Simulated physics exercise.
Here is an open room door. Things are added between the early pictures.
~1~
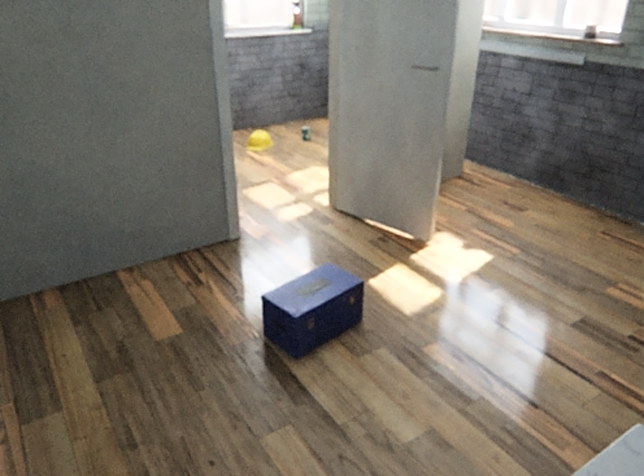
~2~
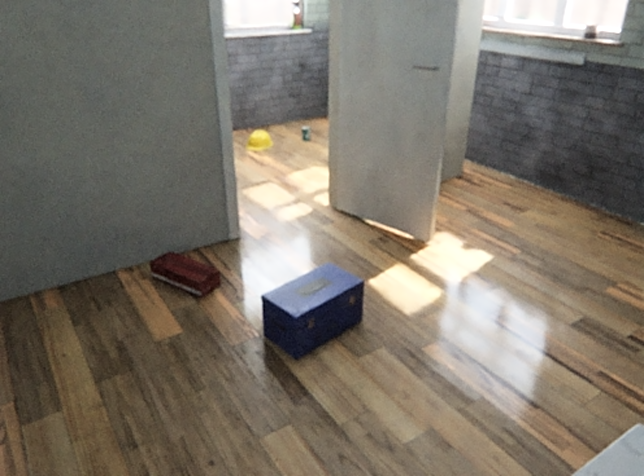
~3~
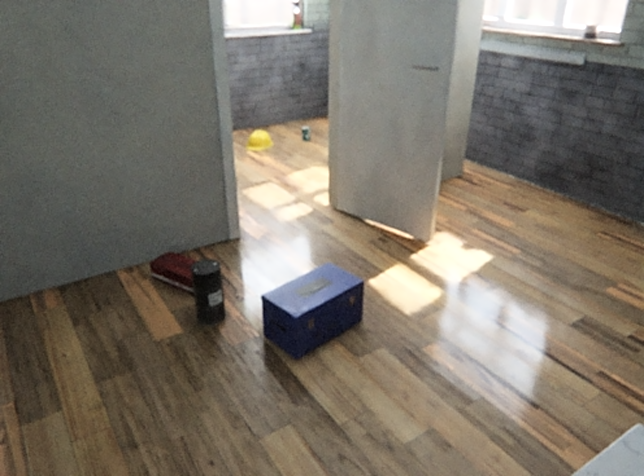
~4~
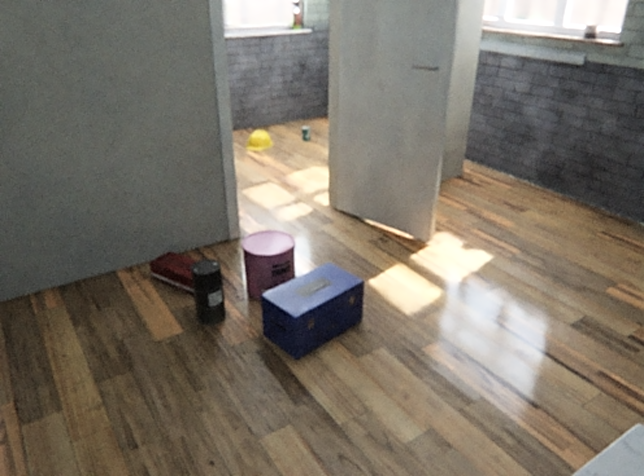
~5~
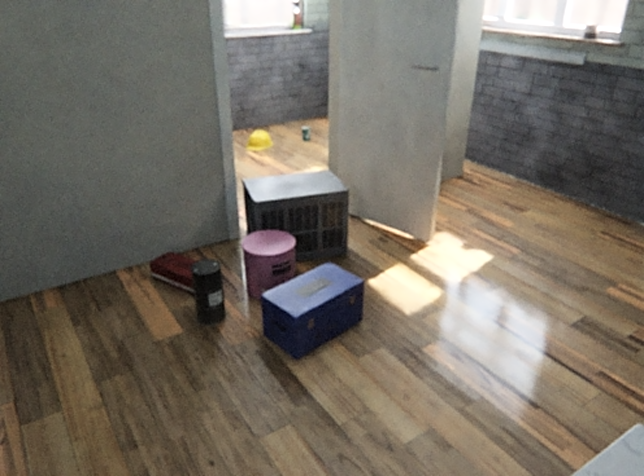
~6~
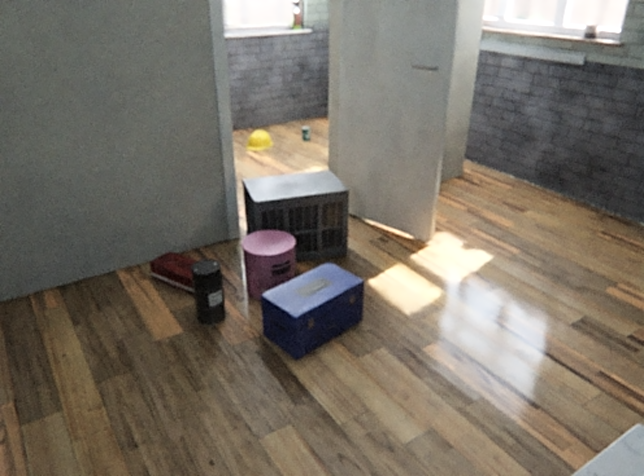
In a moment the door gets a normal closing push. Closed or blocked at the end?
Here the door is blocked.
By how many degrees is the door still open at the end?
Some 60° open.
Then, 0.50 s after the last picture, door at 91°.
Then, 0.70 s after the last picture, door at 81°.
Then, 1.00 s after the last picture, door at 63°.
At rest, door at 60°; all 5 in place. Seen from the same camera at the end, grey chest near (293, 217).
